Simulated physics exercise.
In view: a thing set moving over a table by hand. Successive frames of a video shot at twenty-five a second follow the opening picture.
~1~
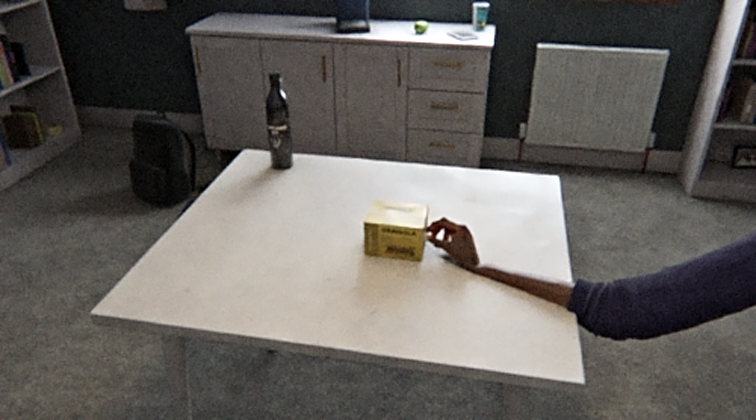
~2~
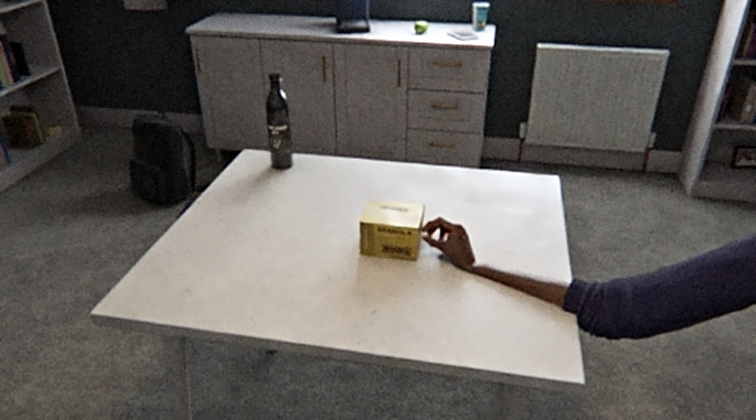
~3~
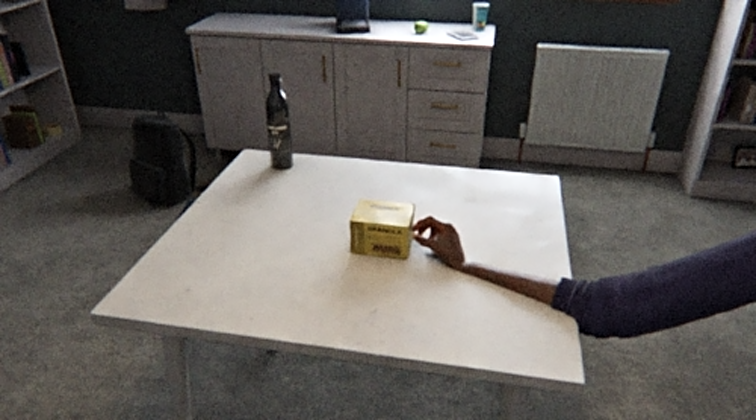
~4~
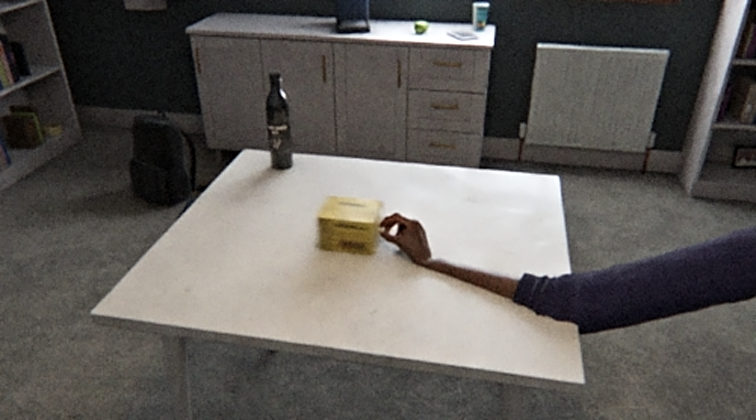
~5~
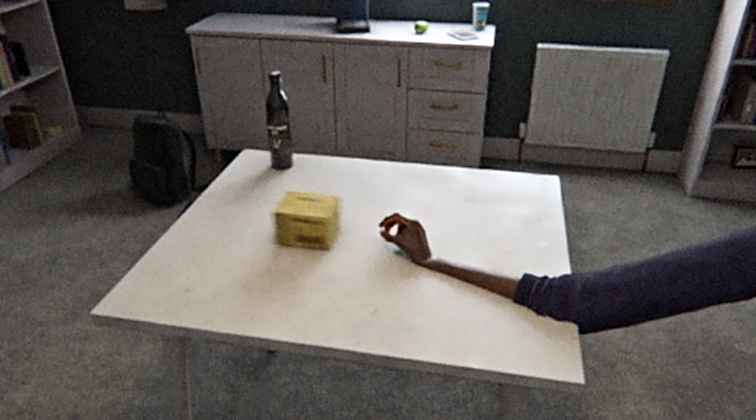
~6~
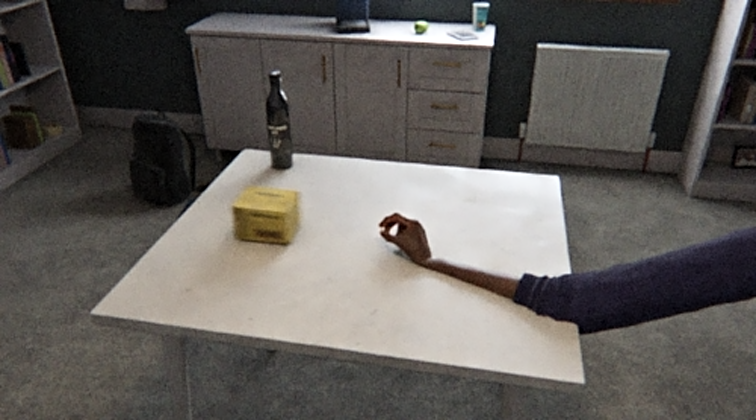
At the start, a hand reaches in from the right and touches a yellow box on a white table, with a dark bottle standing behind. The hand pushes the box slowly leftward, then stays still with the arm extended while the box slides on alone across the tabletop, farther to the left.
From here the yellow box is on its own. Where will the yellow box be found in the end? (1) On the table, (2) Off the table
2.
Then, 0.10 s past the last view, yellow box displaced well along near (176, 206).
Then, 0.30 s past the last view, yellow box now off the table.
Then, 0.50 s past the last view, things are still on the move.
Then, 0.70 s past the last view, as before.
Finally, off the table, yellow box.
